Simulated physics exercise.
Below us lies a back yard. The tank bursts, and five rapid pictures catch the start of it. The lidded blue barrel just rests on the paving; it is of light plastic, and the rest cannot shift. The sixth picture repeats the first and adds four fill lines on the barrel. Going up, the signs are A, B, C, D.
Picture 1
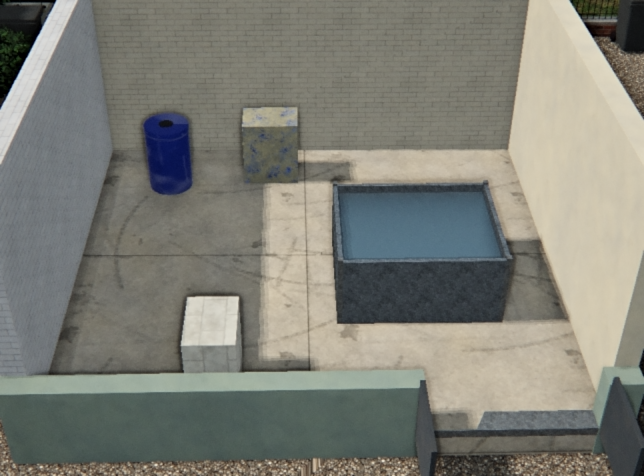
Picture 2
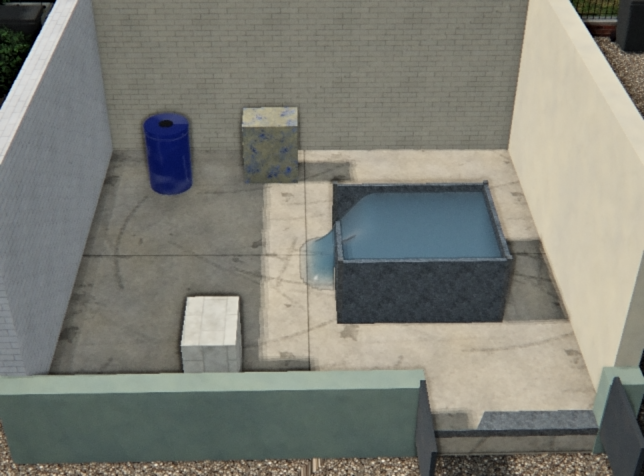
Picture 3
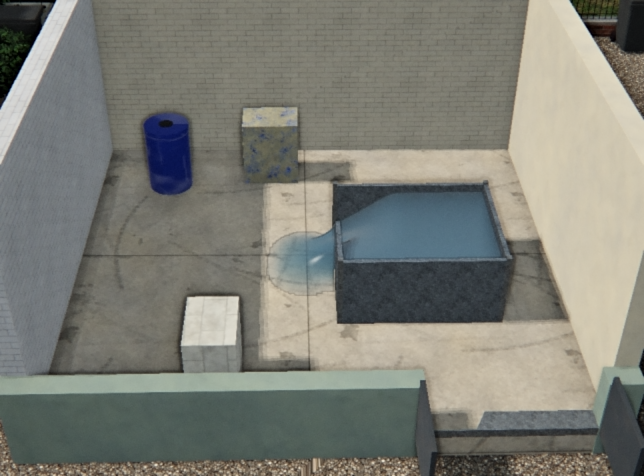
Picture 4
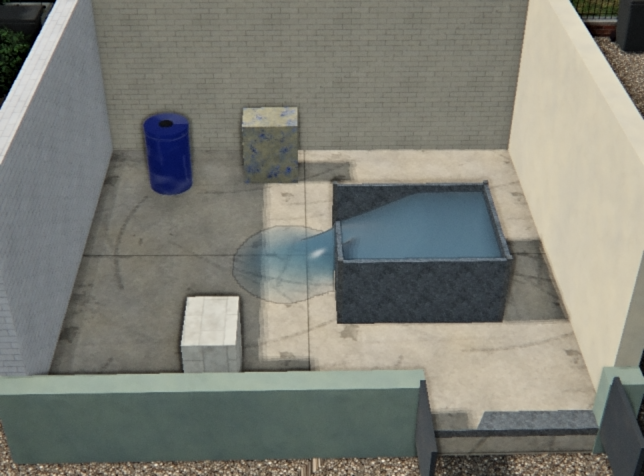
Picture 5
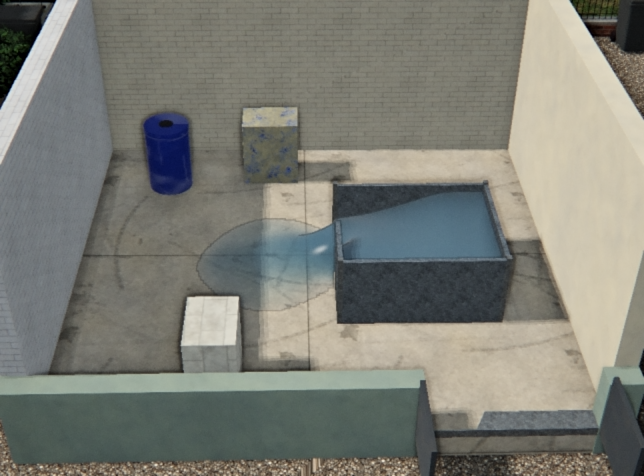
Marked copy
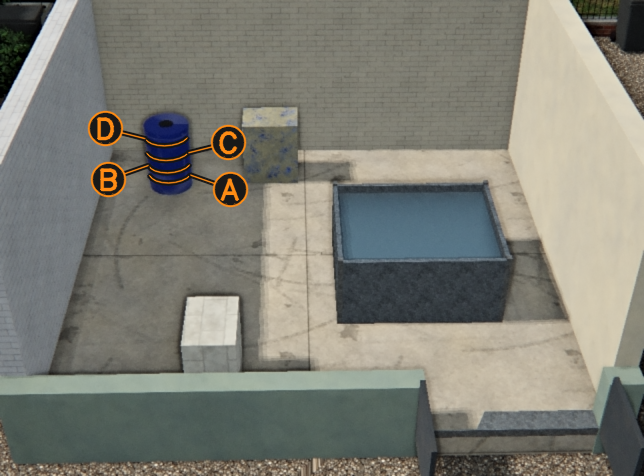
In the video, a walled yard holds a blue barrel, two blocks and a dark rectangular tank full of water; water pours from the tank's left side and spreads leftward across the paved ground in a widening puddle.
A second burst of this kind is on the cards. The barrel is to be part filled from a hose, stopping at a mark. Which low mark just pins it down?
Take A.
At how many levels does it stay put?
All of the four.
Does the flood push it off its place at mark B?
No, that is safe.
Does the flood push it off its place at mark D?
No.
On the marked copy, A at (168, 182); B at (167, 172); C at (166, 160); D at (164, 145); from the bottom up A, B, C, D.
Choosing A, it does not move.
Choosing B, it does not move.
Choosing C, it does not move.
Choosing D, it does not move.
